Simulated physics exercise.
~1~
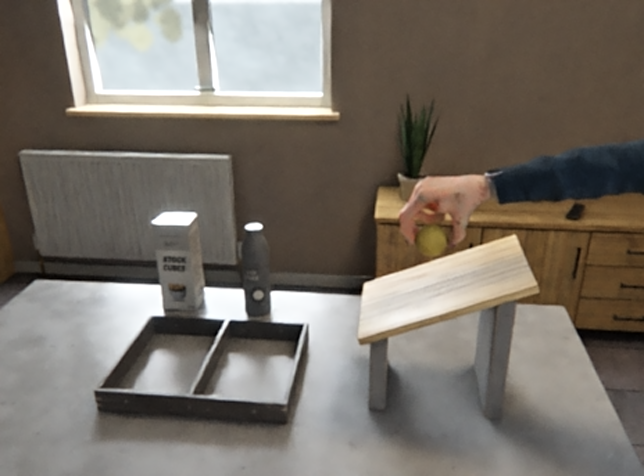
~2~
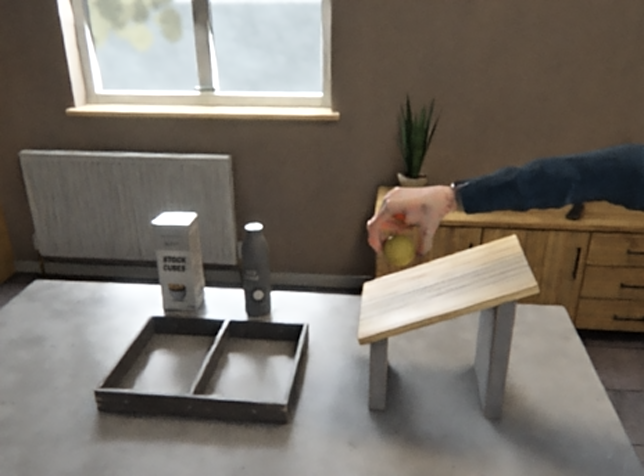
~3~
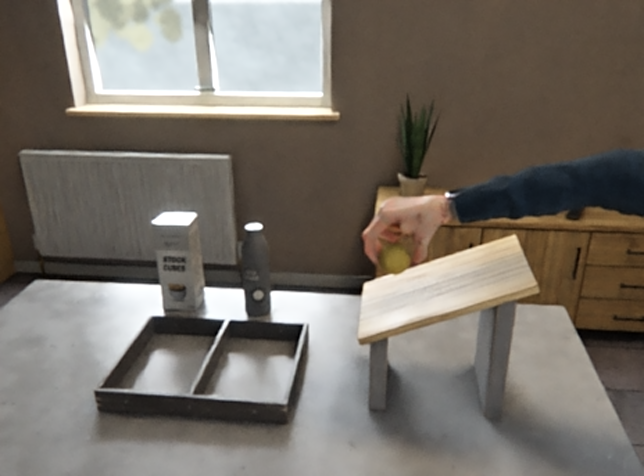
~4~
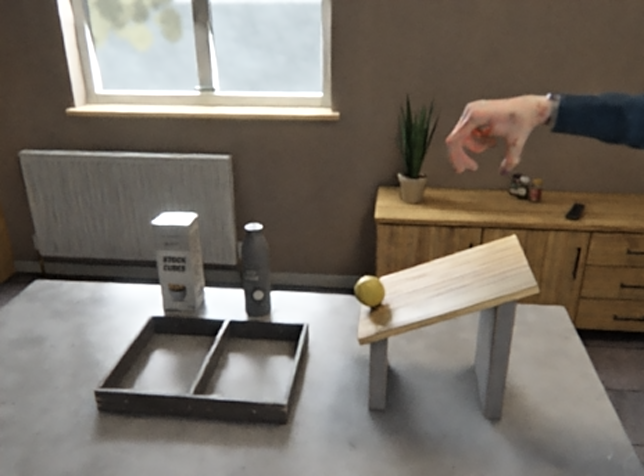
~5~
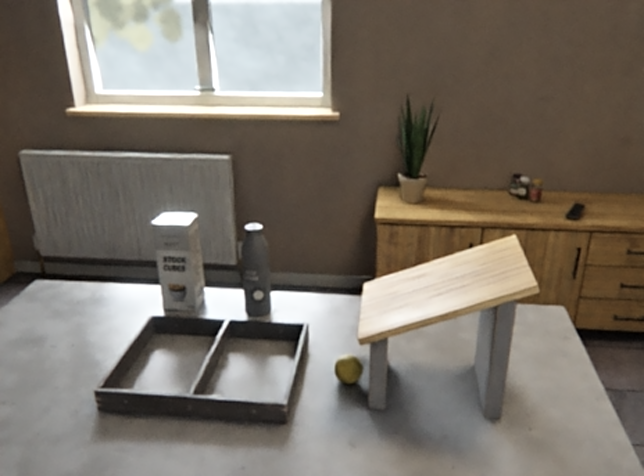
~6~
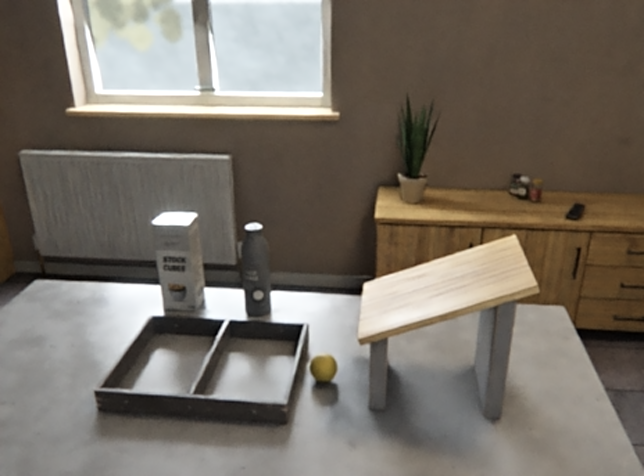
In this clip, a hand lowers a yellow lemon onto a slanted wooden board beside a two-bay tray, a white carton and a grey bottle, then lets go; the lemon drops off the low edge to the table and moves left, ending outside the tray.
